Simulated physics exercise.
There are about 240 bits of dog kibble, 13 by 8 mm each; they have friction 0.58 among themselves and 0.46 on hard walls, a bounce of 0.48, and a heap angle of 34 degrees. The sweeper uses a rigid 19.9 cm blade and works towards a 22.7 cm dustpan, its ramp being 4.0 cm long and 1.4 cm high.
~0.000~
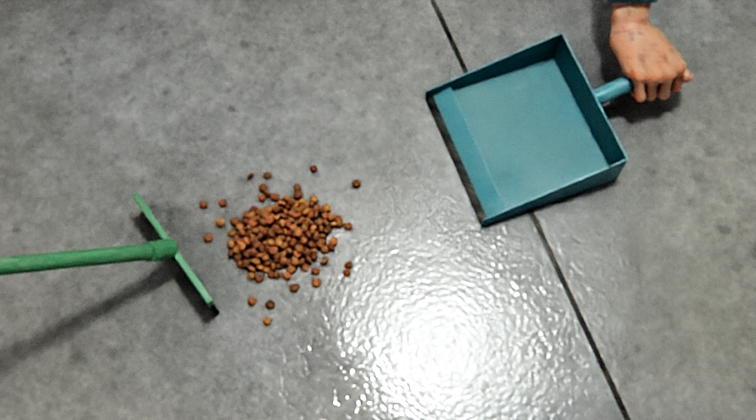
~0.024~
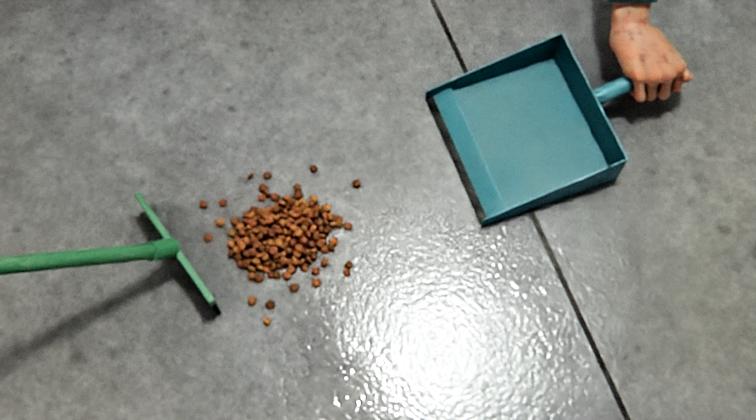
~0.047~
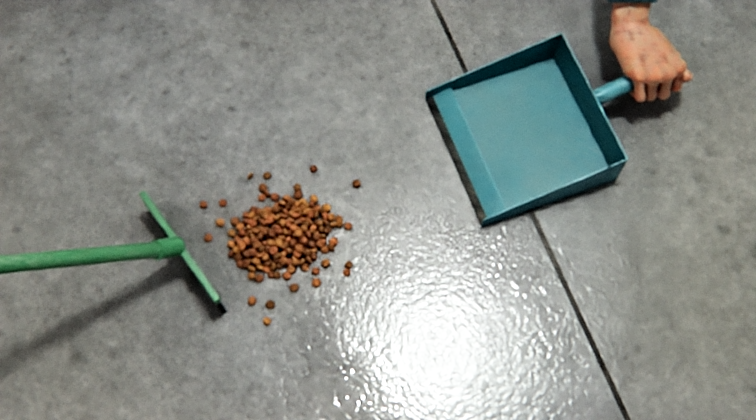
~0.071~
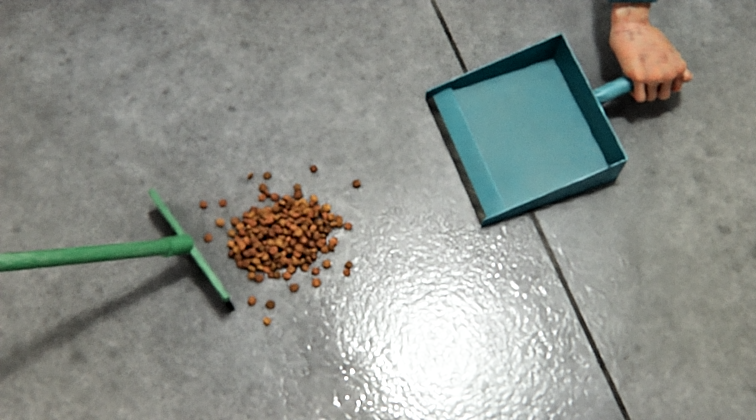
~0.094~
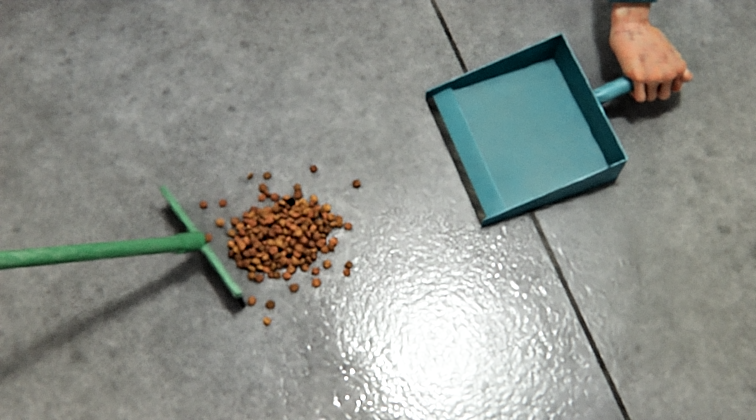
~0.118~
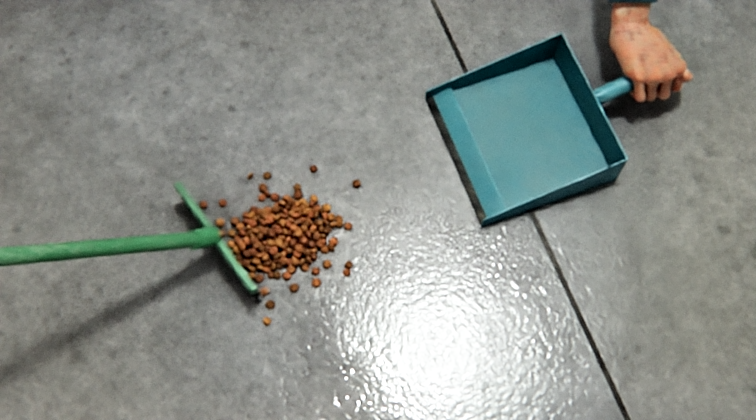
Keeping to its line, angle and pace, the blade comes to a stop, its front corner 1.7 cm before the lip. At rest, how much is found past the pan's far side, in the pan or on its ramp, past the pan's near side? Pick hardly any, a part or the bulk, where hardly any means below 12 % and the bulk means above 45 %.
Far side: Hardly any; pan: A part; near side: Hardly any.
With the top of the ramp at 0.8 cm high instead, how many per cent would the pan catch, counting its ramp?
30 %.
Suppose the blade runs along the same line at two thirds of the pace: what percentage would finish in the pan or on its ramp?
In that case roughly 15 percent.
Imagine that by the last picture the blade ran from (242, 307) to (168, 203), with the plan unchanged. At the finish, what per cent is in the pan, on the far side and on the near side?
You'd see pan at 0, far at 0 and near at 20.
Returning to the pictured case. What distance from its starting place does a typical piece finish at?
That distance is around 28 cm.
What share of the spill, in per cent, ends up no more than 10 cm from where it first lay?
I'd guess some 0 per cent.
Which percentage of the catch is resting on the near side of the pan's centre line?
I'd put it at around 70 per cent.
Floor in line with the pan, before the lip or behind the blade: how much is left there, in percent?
About 65 per cent.
After 0.30 s, middle of the blade 21 cm from the lip; 0 % over the lip, far side 0 %, near side 5 %.
After 0.43 s, middle of the blade 9 cm from the lip; 0 % over the lip, far side 0 %, near side 5 %.
After 0.68 s, middle of the blade 4 cm from the lip; 25 % over the lip, far side 5 %, near side 5 %.
At rest (1.2 s), far side 5 %, pan 25 %, near side 5 %, in front of the lip or behind the blade 65 %.
